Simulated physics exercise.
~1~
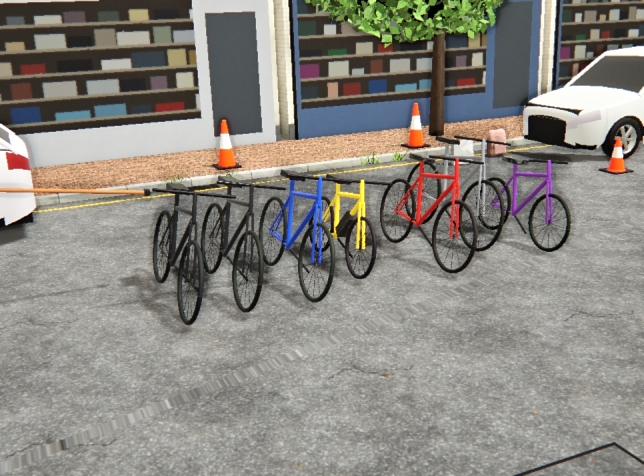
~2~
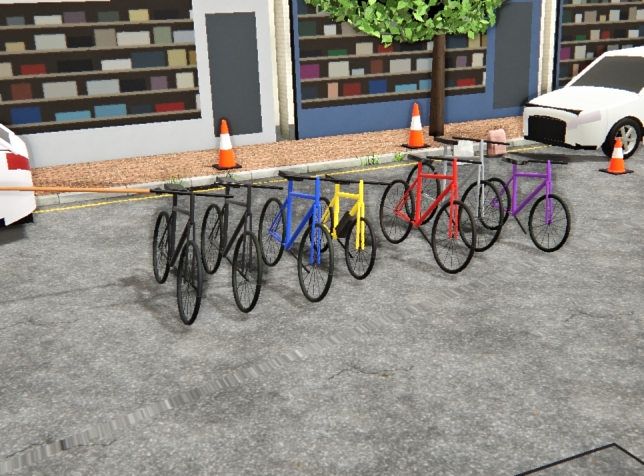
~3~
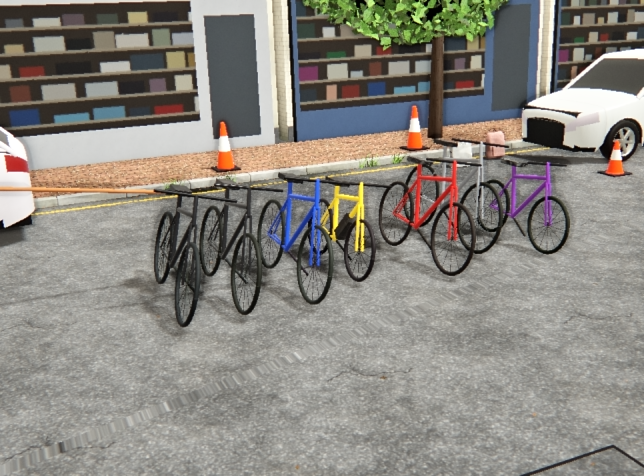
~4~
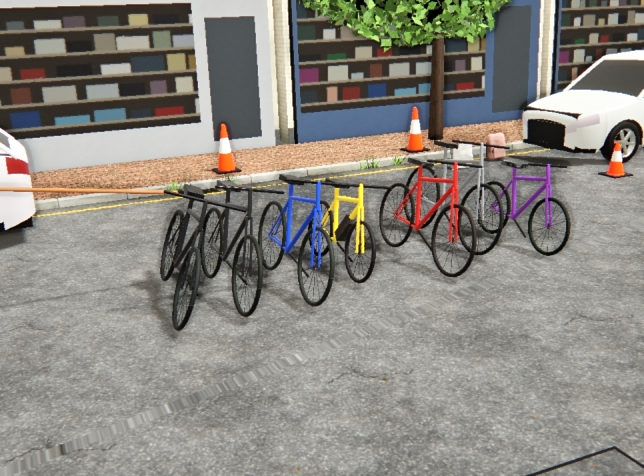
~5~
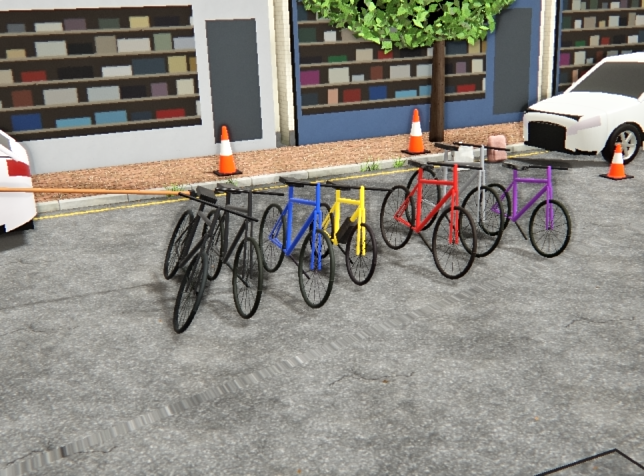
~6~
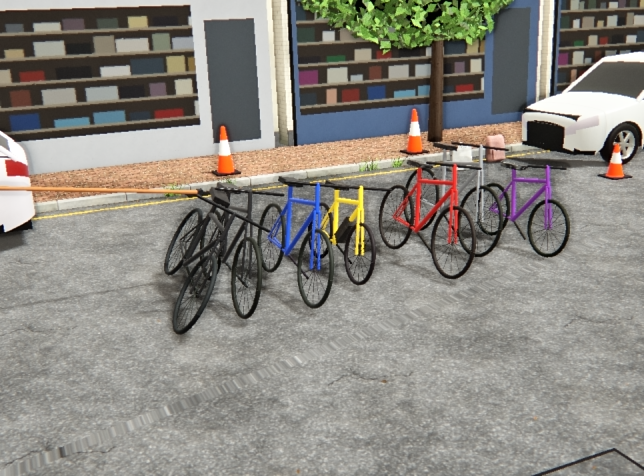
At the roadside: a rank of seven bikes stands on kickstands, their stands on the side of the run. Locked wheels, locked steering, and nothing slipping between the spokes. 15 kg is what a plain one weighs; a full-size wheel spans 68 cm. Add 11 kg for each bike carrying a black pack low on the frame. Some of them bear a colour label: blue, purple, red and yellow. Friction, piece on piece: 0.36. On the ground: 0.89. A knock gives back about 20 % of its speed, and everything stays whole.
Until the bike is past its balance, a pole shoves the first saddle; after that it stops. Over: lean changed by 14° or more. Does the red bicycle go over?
Yes.
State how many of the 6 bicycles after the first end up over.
6 in total.
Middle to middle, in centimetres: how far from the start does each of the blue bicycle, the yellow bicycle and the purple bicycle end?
The blue one ends around 70 cm from its start, the yellow one around 50 cm and the purple one around 60 cm.
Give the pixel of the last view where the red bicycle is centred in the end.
Close to (486, 226).
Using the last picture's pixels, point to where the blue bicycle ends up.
I'd place it at about (366, 249) in the final view.
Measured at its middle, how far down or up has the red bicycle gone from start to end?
About 20 cm lower.
Then, 0.59 s past the last view, 1 of the 6 other bicycles over; red bicycle unmoved; blue bicycle 8° from how it stood.
Then, 1.45 s past the last view, 3 of the 6 other bicycles over; red bicycle unmoved; blue bicycle 49° from how it stood.
Then, 2.29 s past the last view, 5 of the 6 other bicycles over; red bicycle 53° from how it stood; blue bicycle 68° from how it stood.
Then, 3.01 s past the last view, 6 of the 6 other bicycles over; red bicycle 69° from how it stood; purple bicycle 71° from how it stood.
In the end, 6 of the 6 other bicycles over; red bicycle 65° from how it stood; purple bicycle lying flat; blue bicycle 68° from how it stood. Not one is left standing. From the last view, middles, red bicycle near (486, 226), purple bicycle near (566, 218).
